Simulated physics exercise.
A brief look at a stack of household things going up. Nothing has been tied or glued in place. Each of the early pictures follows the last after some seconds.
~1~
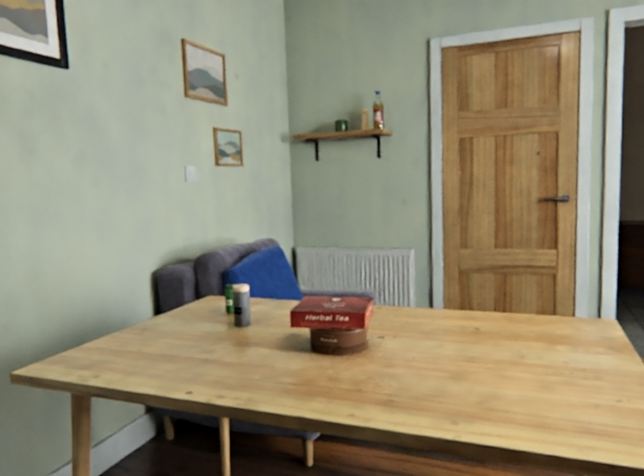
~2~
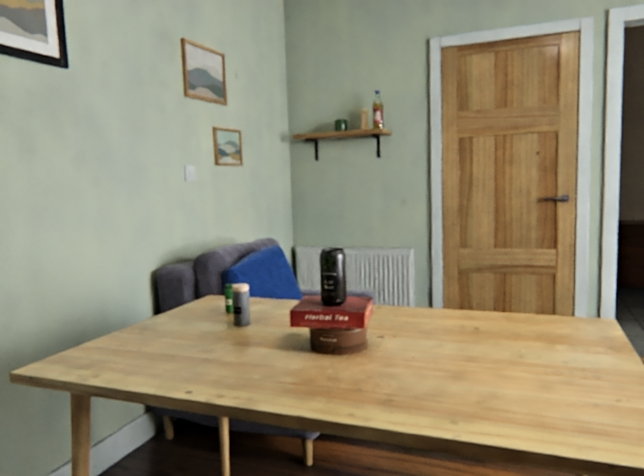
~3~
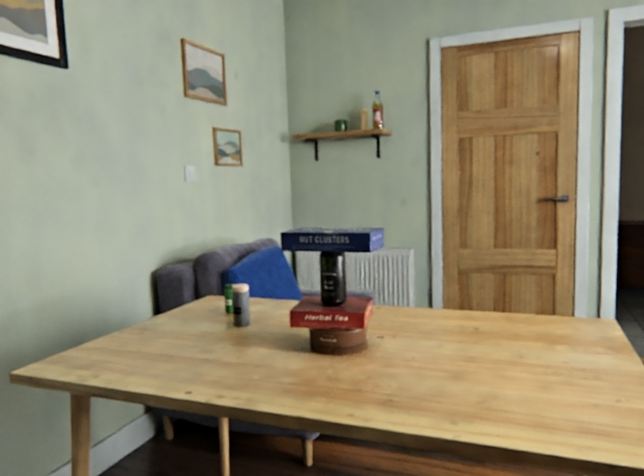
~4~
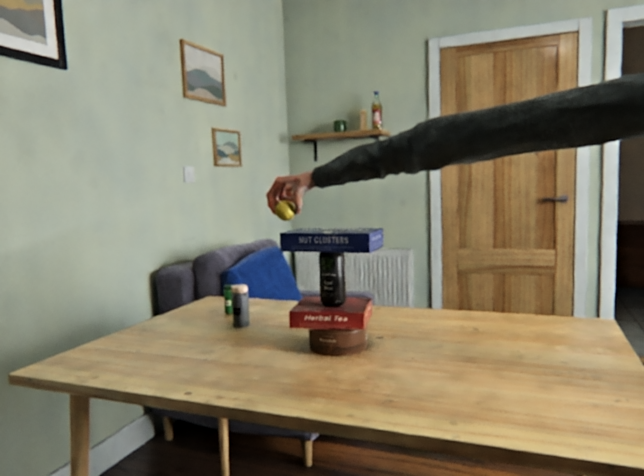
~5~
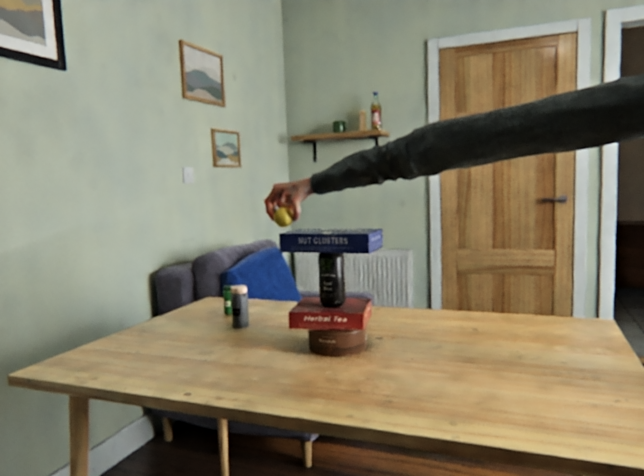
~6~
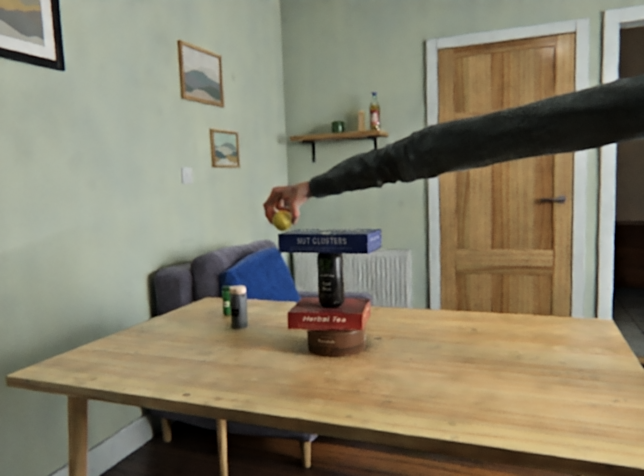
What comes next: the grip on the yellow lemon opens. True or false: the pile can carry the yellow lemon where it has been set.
False.
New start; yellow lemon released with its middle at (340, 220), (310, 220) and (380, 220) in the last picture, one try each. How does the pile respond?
First try: It holds; second try: It stays up; third try: It comes apart.
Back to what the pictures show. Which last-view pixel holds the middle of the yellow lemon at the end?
Around (261, 332).
Then, 0.30 s later than the last frame, yellow lemon now fallen.
Then, 0.40 s later than the last frame, things are still on the move.
Then, 0.60 s later than the last frame, as before.
Then, 2.10 s later than the last frame, nothing new.
When it is over, fallen, yellow lemon; the other 6 as before. End places, in pixels of the last picture, yellow lemon near (261, 332). The pile gives way.
